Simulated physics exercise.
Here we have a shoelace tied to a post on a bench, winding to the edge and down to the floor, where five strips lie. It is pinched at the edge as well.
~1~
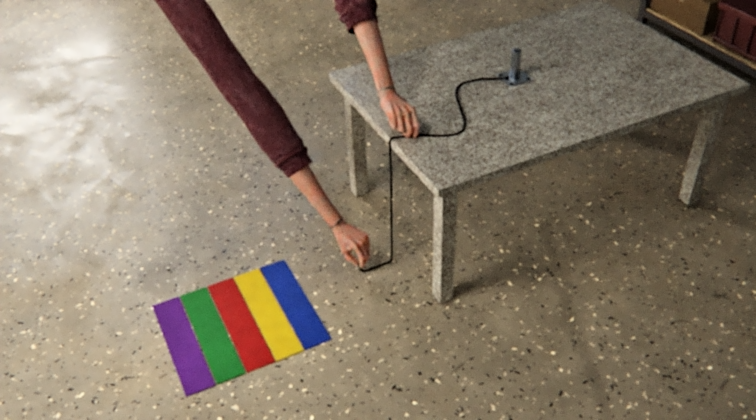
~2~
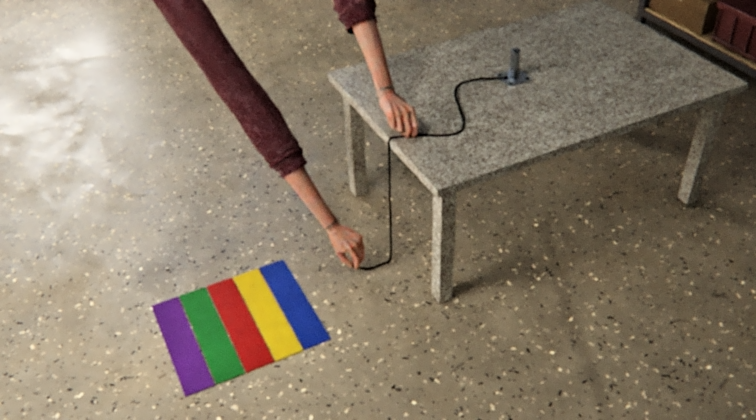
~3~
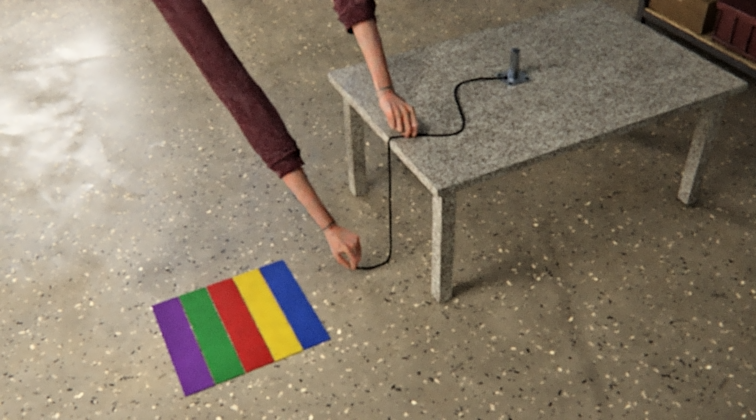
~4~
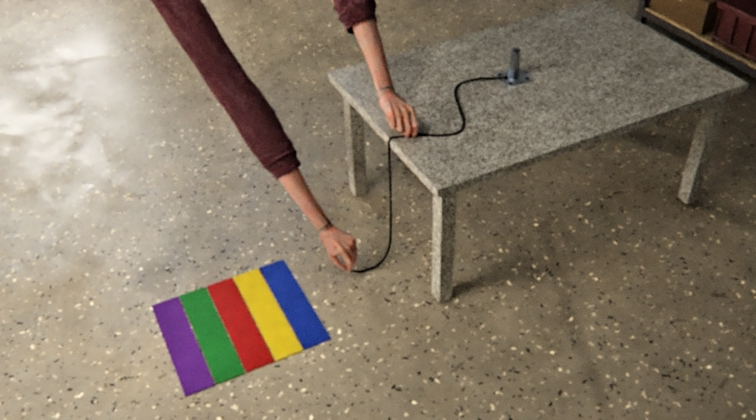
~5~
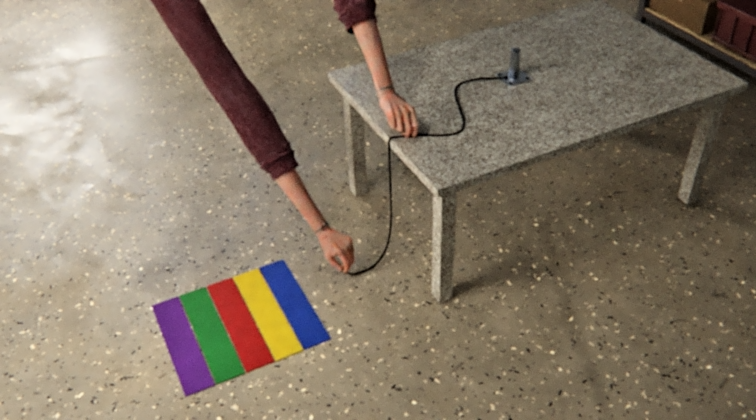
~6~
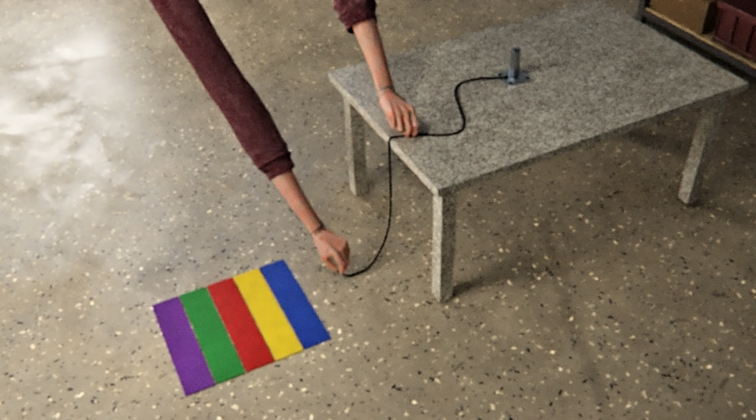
In the video, one hand presses a dark cord against the edge of a speckled bench, where it winds from a small post, while the other hand slowly draws its lower end slightly left near five coloured strips on the floor.
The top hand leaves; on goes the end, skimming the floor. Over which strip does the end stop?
The green one.
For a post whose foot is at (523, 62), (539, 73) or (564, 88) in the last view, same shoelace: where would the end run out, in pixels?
The places are (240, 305), (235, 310) and (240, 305).
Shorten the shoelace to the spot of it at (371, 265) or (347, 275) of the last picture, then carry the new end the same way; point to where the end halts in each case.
Try by try, around (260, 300) and (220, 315).
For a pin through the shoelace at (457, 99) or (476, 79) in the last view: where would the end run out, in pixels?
Near (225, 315) and (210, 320).
Early on, end near (251, 303); over yellow.
Midway, end near (221, 314); over green.
At the end of the slack, end near (203, 321); over green. It halts on the green strip.
